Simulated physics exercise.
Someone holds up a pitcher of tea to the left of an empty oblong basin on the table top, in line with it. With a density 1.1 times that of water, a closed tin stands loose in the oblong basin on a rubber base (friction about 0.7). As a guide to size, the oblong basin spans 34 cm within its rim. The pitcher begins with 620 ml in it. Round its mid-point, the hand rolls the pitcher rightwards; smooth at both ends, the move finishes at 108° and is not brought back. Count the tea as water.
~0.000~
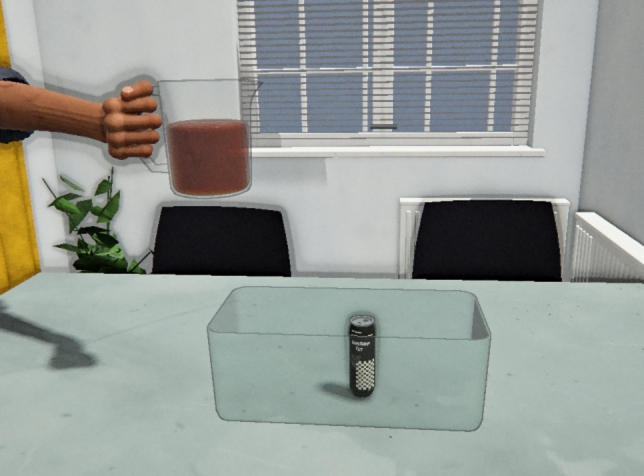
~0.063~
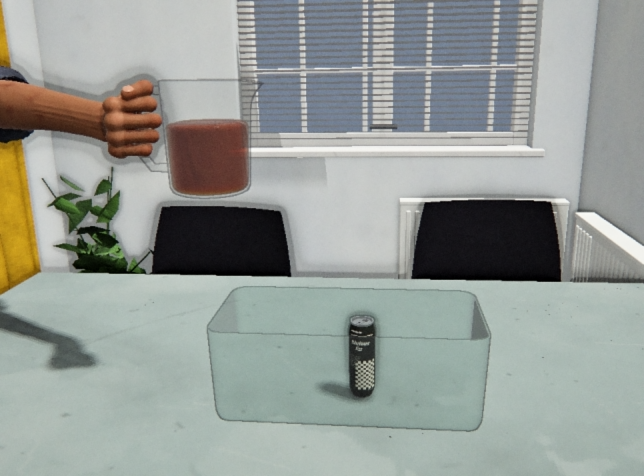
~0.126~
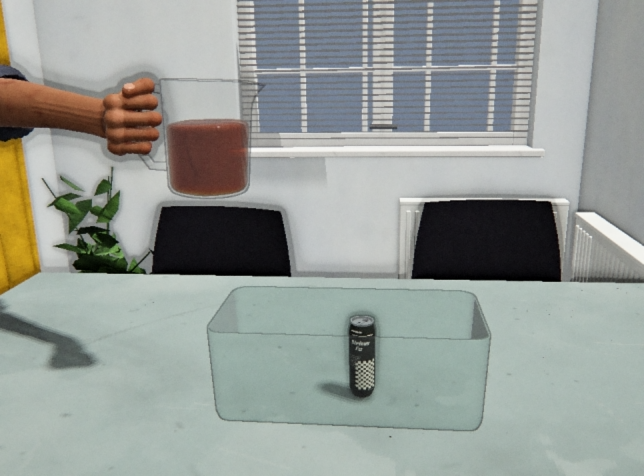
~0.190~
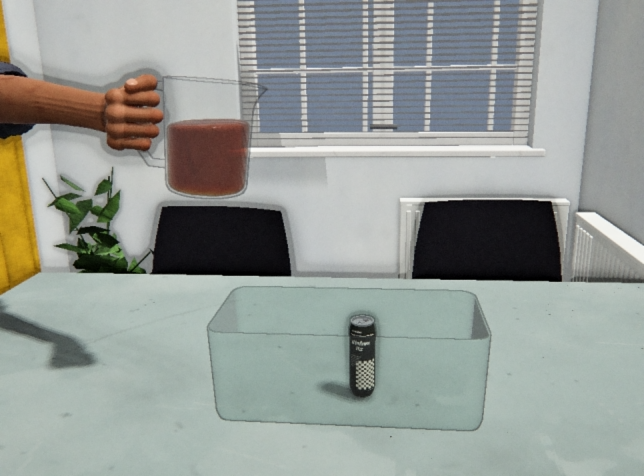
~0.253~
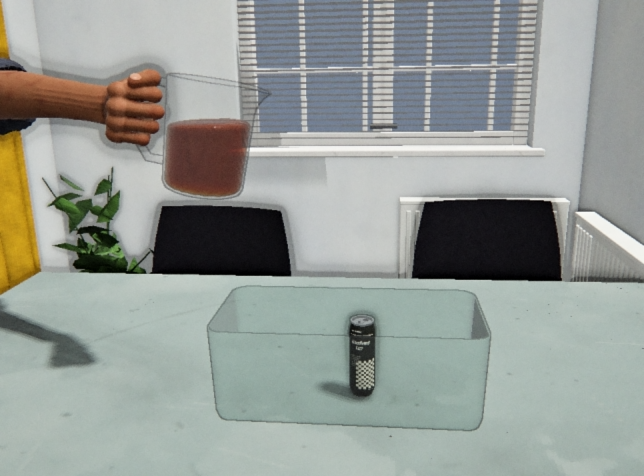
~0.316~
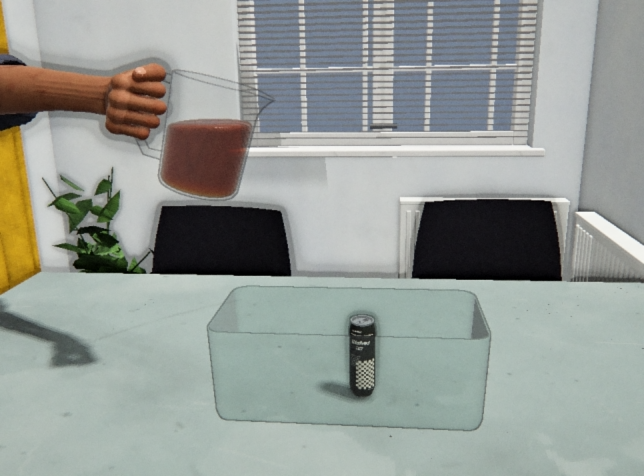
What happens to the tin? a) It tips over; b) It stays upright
(a) It tips over.
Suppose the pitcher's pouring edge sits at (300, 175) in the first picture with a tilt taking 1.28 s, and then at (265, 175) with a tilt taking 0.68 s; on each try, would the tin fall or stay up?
Run one: It tumbles. Run two: It does not tip.
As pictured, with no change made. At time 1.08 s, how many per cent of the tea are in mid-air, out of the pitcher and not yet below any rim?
About 32 percent.
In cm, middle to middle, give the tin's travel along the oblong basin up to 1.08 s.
The tin has gone some 2 cm.
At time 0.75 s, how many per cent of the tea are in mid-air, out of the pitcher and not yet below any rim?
Around 8 percent.
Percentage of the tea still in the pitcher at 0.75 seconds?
Around 92 in a hundred.
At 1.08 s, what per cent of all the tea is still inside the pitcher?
Share remaining: Approx. 32 %.
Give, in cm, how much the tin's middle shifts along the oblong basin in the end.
Looks like roughly 9.5 cm in total.
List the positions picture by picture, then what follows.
Tilt 0°; pouring edge (263, 81); surface from (170, 123) to (249, 123); the oblong basin's rim runs from (221, 308) to (482, 315); the tin's top is at (362, 324), in the first picture.
Tilt 1°; pouring edge (264, 82); surface from (170, 124) to (249, 123), in the second picture.
Tilt 3°; pouring edge (265, 84); surface from (171, 124) to (249, 123), in the third picture.
Tilt 6°; pouring edge (268, 87); surface from (171, 124) to (249, 123), in the fourth picture.
Tilt 10°; pouring edge (272, 92); surface from (171, 123) to (250, 123), in the fifth picture.
Tilt 15°; pouring edge (276, 99); surface from (171, 124) to (253, 124), in the sixth picture.
By 0.75 s the tilt is 69° and 92 per cent is still to pour; the tin stands where it began.
By 1.08 s the tilt is 101° and 33 per cent is still to pour; the tin stands 2 cm from where it began.
By 1.41 s the tilt is 108° and 2 per cent is still to pour; the tin lies on its side.
By 1.78 s the tilt is 108° and 0 per cent is still to pour; the tin lies on its side.
At rest the tin lies on its side.
